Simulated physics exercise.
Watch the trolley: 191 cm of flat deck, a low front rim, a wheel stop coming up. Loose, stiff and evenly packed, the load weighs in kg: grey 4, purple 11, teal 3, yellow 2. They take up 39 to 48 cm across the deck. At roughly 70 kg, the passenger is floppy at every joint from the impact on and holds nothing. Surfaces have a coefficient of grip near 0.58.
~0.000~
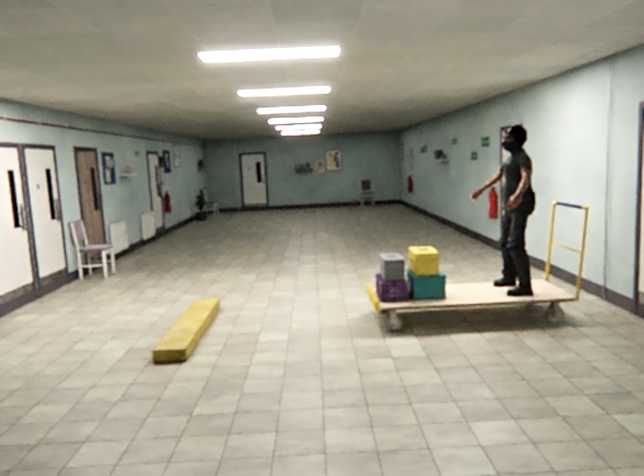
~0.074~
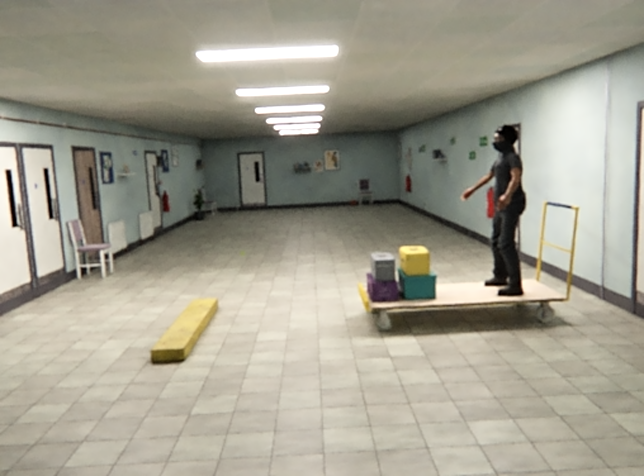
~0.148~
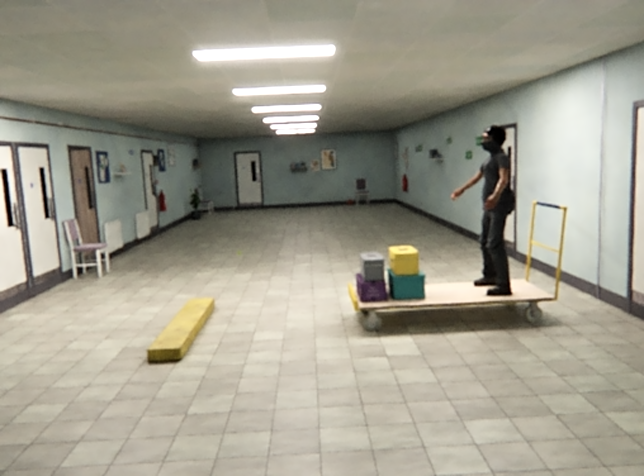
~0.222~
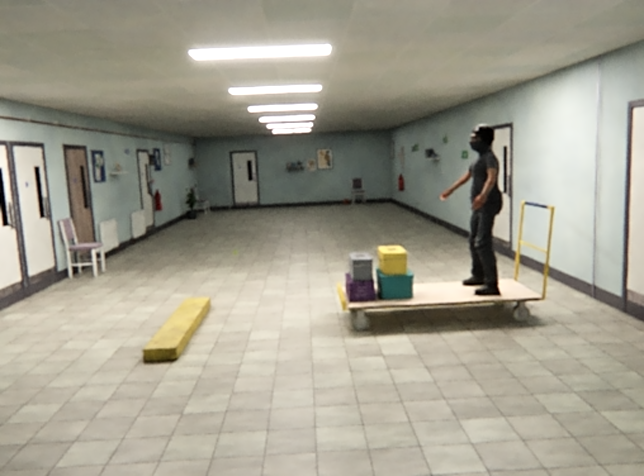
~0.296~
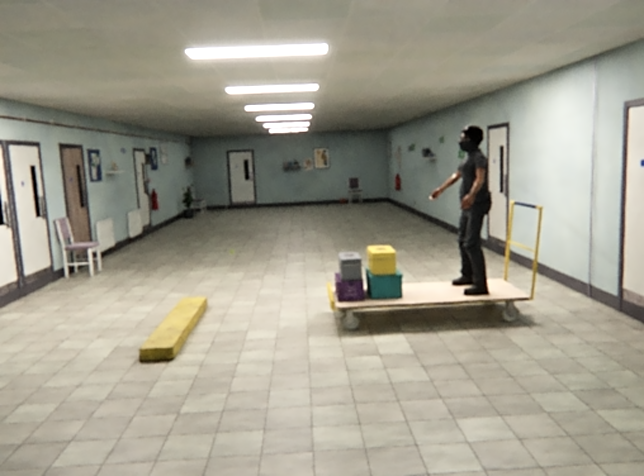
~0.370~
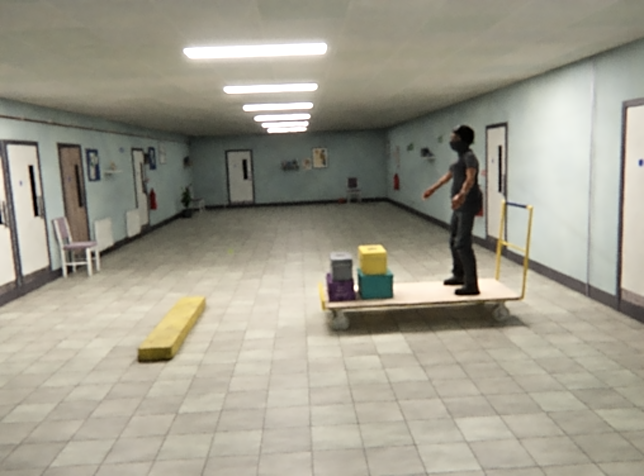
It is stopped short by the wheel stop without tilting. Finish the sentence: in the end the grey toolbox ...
In the end the grey toolbox is left on the deck.
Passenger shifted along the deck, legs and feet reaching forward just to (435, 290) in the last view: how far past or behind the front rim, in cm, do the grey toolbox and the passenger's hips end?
The grey one would stop 10 cm behind the front rim and the hips 120 cm behind it.
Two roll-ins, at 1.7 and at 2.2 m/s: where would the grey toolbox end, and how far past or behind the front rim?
70 cm past and 70 cm past.
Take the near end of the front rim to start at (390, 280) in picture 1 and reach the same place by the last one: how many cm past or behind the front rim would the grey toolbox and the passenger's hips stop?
Grey: 40 cm past; hips: 80 cm behind.
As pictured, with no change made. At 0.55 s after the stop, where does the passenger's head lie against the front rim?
Roughly 70 cm behind the front rim.
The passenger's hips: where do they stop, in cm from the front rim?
They settle some 130 centimetres behind the rim.
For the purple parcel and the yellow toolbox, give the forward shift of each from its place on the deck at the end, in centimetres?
Shift, cm - purple: 5; yellow: 10.
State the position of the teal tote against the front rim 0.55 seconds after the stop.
Behind the rim by about 50 cm.
After 1.73 s the deck stops.
After 2.28 s the grey toolbox is 11 cm behind the rim, tilted 0°, near (190, 274) in the last picture's view.
After 2.73 s the grey toolbox is 11 cm behind the rim, tilted 0°, near (190, 274) in the last picture's view.
When all is still (3.6 s), nothing is past the rim; behind it, grey toolbox, purple parcel, teal tote, yellow toolbox and the passenger's hips.
